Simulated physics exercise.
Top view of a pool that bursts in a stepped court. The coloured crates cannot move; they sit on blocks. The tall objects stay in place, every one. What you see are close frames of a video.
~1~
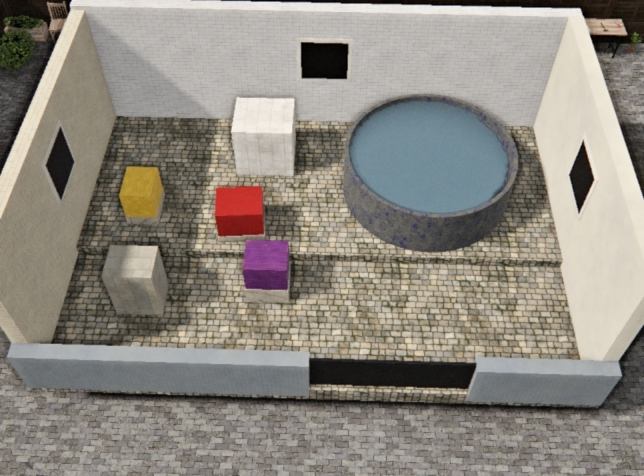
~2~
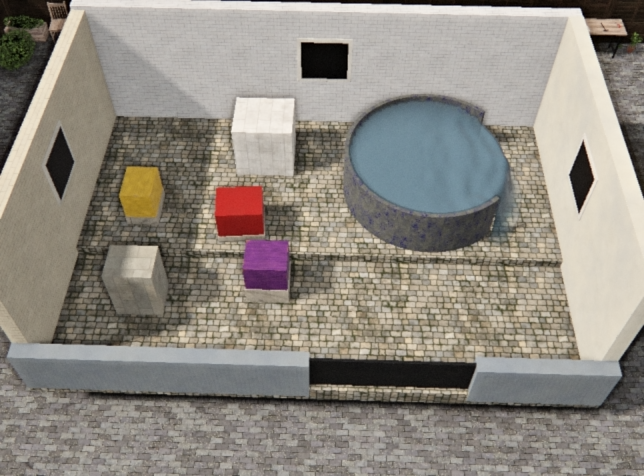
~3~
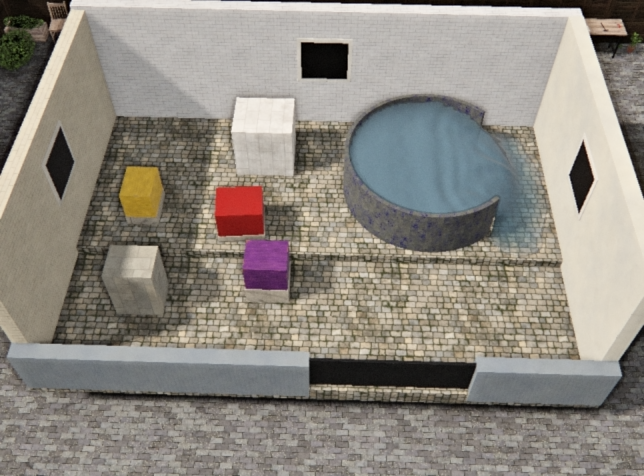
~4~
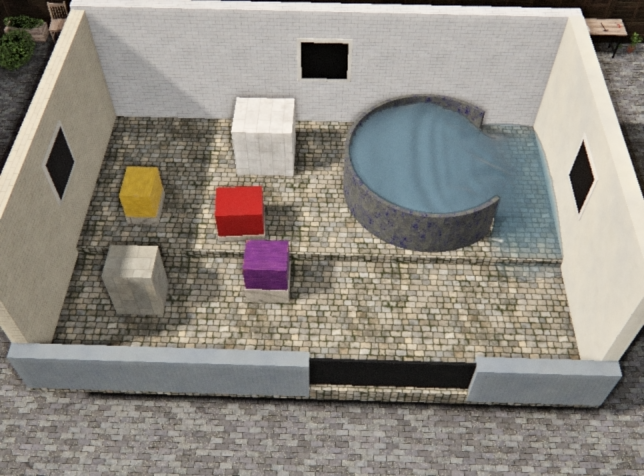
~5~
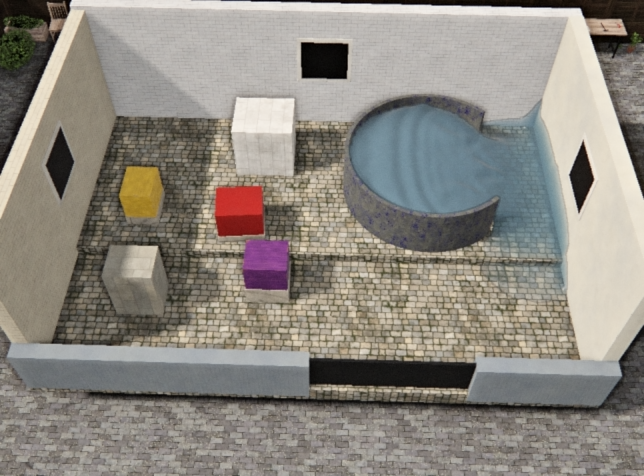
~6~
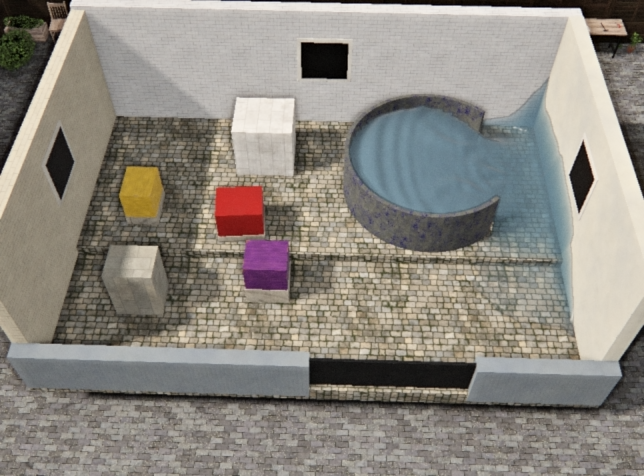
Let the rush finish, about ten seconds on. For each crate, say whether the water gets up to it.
As I see it, looks like the purple crate is out of reach of the water. Looks like the red crate is out of reach of the water. Looks like the yellow crate is out of reach of the water.
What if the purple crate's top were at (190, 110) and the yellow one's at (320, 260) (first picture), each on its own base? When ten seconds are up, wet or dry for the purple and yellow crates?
The purple crate is safe; the yellow crate ends up wet.
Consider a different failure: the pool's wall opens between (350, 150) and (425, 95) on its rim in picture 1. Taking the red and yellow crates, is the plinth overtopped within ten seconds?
As it turns out, the red crate gets overtopped, and the yellow crate gets overtopped.
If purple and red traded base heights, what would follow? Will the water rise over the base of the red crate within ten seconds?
After ten seconds the red is left unharmed.
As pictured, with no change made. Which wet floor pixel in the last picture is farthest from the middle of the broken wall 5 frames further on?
I'd say around (585, 383).
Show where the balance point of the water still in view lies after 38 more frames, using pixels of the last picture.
At roughly (381, 238).
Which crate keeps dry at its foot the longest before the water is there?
Should be the yellow crate.
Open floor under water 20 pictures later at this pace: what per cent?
Some 65 per cent.
A moment on, water covers 20 % of the floor; the purple crate not reached, the red crate not reached, the yellow crate not reached.
Next, water covers 30 % of the floor; the purple crate not reached, the red crate not reached, the yellow crate not reached.
Then, water covers 65 % of the floor; the purple crate water round its plinth, the red crate water round its plinth, the yellow crate not reached.
Later, water covers 85 % of the floor; the purple crate water round its plinth, the red crate water round its plinth, the yellow crate water round its plinth.
In the end, water covers 100 % of the floor; the purple crate stayed above the water, the red crate stayed above the water, the yellow crate stayed above the water.
